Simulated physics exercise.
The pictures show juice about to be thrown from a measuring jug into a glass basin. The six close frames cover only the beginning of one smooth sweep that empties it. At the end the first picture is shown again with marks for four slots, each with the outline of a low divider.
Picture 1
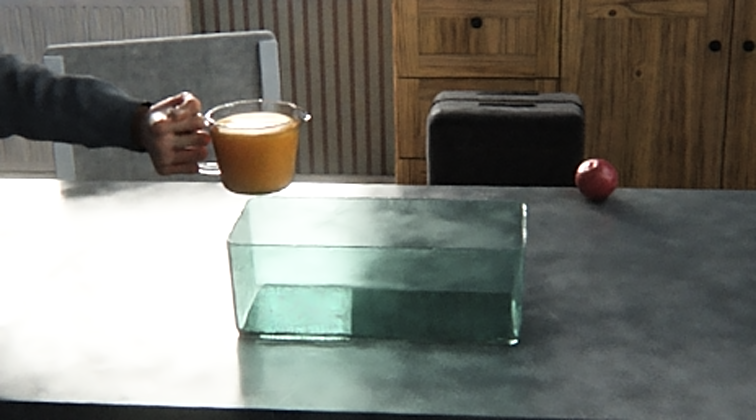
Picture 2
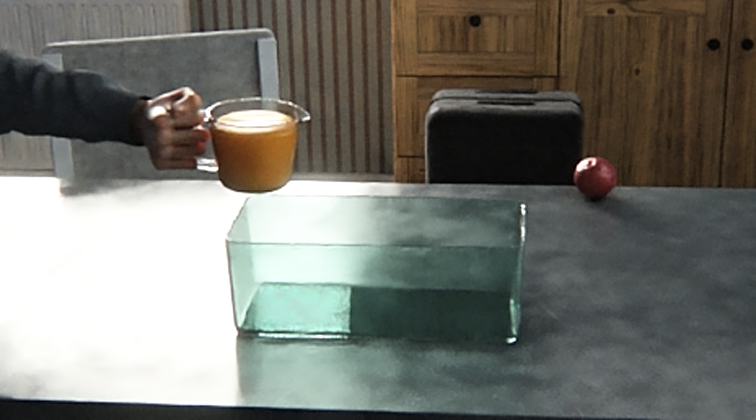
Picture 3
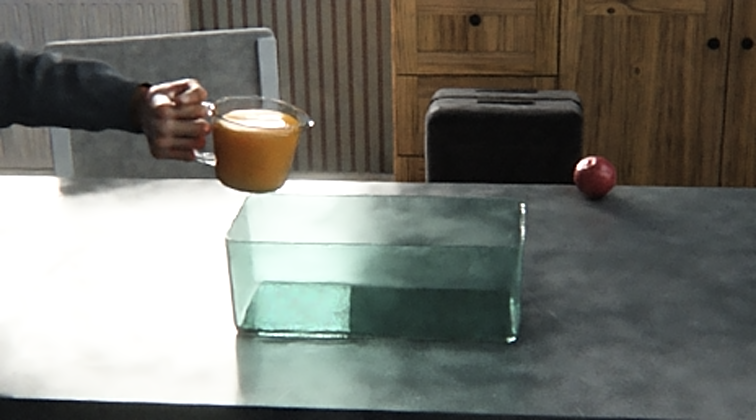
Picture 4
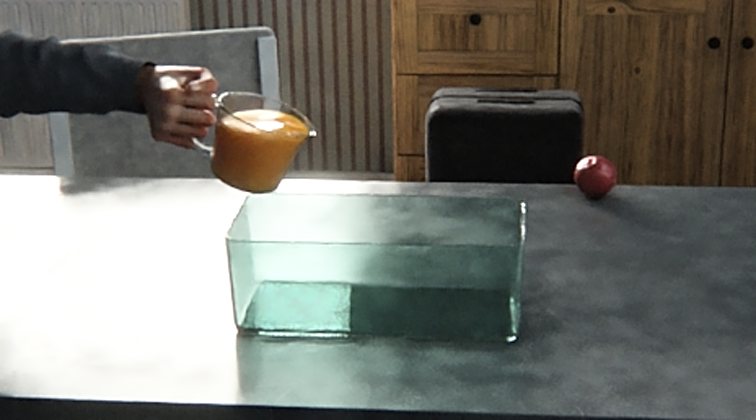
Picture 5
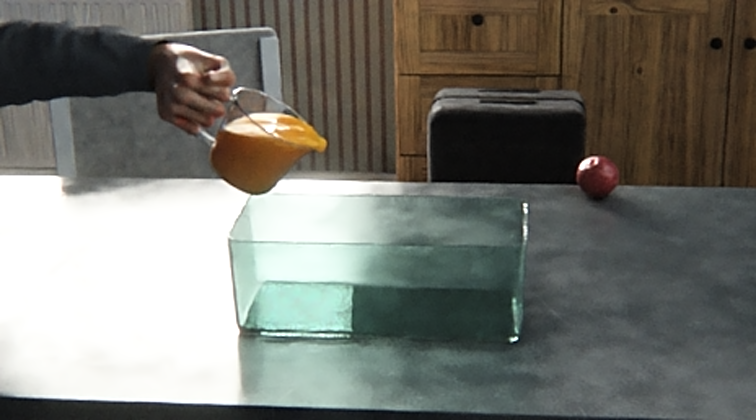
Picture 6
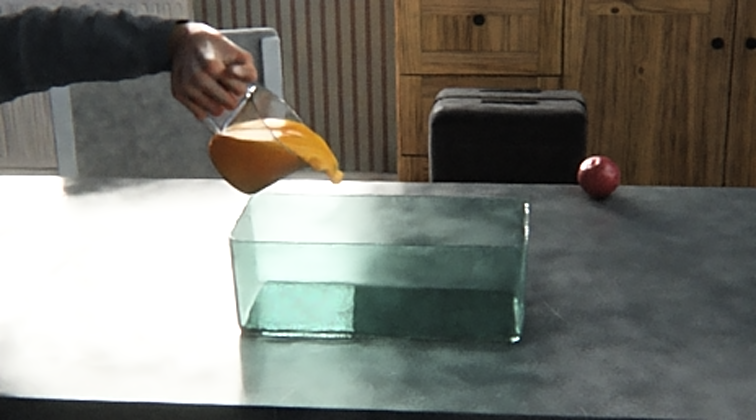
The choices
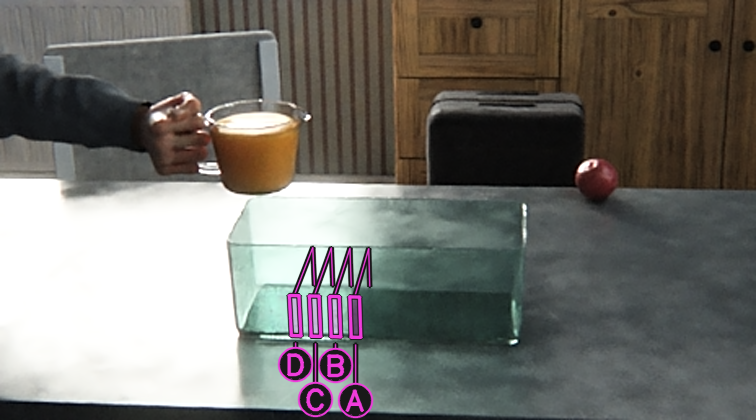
The clip shows a hand holding a glass jug of orange juice above a clear, green-tinted glass basin on a table, then tilting it steeply to the right until juice flows over the lip.
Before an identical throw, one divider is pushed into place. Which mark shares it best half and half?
Use place B.
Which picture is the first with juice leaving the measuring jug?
In picture 5.
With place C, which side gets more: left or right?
The right side.
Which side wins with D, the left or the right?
More ends on the right.
In magenta, A at (355, 344); B at (335, 343); C at (315, 343); D at (295, 342).
With A, about 77 % ends left of the wall and 21 % right of it.
With B, about 52 % ends left of the wall and 47 % right of it.
With C, about 27 % ends left of the wall and 73 % right of it.
With D, about 8 % ends left of the wall and 91 % right of it.
